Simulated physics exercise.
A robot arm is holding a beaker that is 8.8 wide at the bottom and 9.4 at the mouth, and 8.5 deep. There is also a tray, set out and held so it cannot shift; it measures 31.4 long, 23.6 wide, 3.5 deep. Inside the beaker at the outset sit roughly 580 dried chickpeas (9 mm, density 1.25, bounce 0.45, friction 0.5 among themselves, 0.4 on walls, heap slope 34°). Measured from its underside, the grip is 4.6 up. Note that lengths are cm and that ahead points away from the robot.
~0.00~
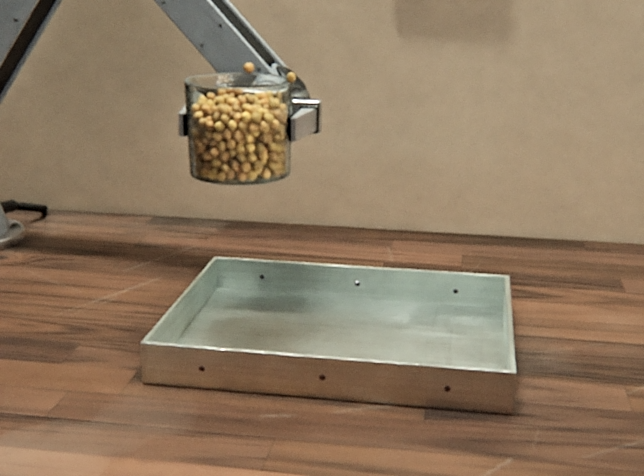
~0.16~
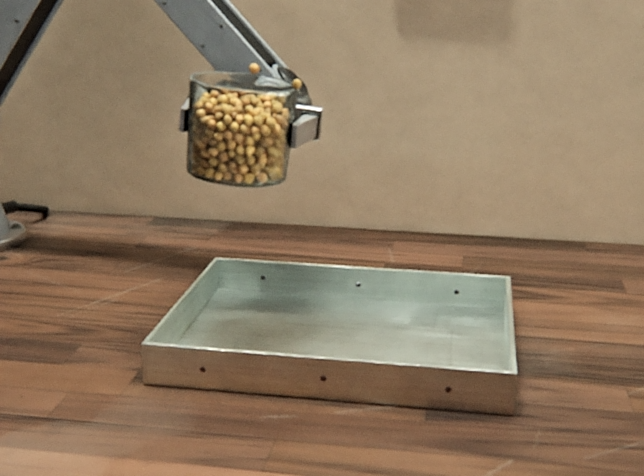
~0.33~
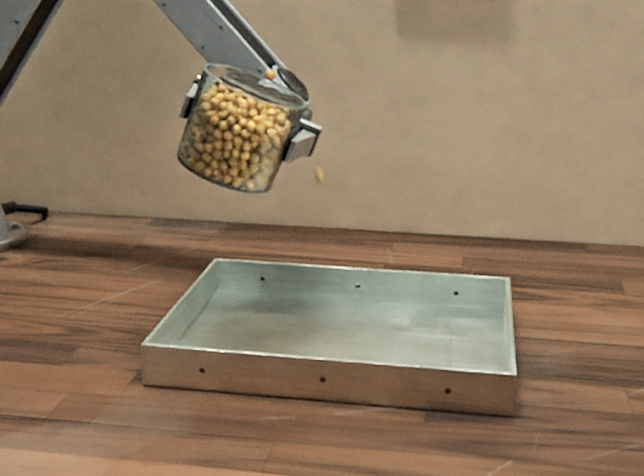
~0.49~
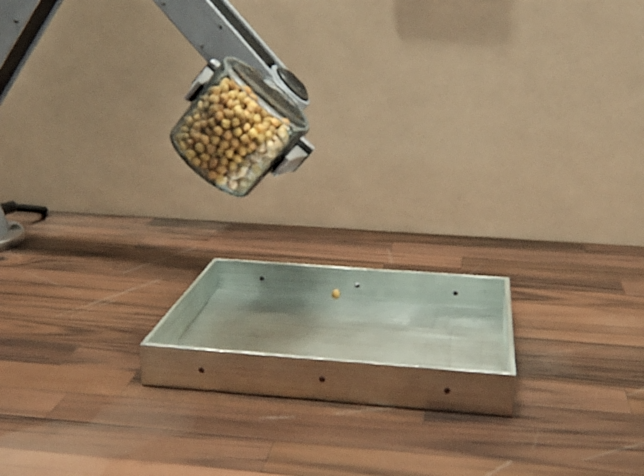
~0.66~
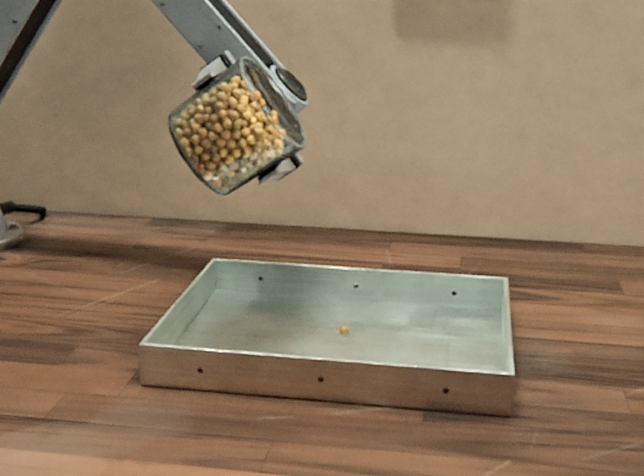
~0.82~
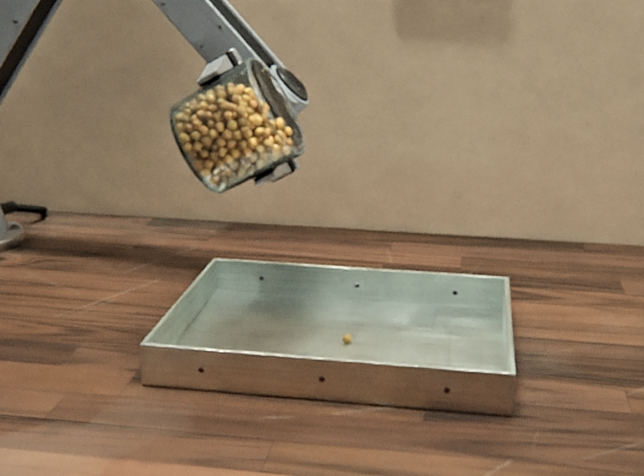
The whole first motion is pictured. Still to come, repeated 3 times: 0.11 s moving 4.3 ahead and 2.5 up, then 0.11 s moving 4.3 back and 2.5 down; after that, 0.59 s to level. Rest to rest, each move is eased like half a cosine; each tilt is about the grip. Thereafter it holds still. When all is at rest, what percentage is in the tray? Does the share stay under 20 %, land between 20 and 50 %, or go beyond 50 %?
It goes beyond 50 %.
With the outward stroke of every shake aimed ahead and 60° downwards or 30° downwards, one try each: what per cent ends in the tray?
Try one gives about 15 in a hundred, try two about 30 in a hundred.
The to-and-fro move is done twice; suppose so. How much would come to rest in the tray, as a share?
That would give close to 70 percent.
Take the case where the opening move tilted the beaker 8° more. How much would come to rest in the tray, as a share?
Some 90 %.
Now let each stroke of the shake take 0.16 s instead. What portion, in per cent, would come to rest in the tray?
Around 45 percent.
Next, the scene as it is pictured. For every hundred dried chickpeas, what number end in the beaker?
Roughly 20 per cent.
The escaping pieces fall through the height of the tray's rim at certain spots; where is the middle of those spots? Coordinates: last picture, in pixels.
Near (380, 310).
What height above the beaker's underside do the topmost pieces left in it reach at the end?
Roughly 4.5 cm.
After 1.32 s, tilted 60° forward, highest piece 22 above the table; 280 in the tray, 185 in the beaker, 1 on the table or floor, 109 in flight or on a rim.
After 1.82 s, tilted 23° forward, highest piece 22 above the table; 448 in the tray, 119 in the beaker, 8 on the table or floor.
After 2.27 s, level, highest piece 21 above the table; 448 in the tray, 119 in the beaker, 8 on the table or floor.
After 3.32 s, level, highest piece 21 above the table; 448 in the tray, 119 in the beaker, 8 on the table or floor.
At rest, 448 in the tray, 119 in the beaker, 8 on the table or floor. That is 78 % in the tray.
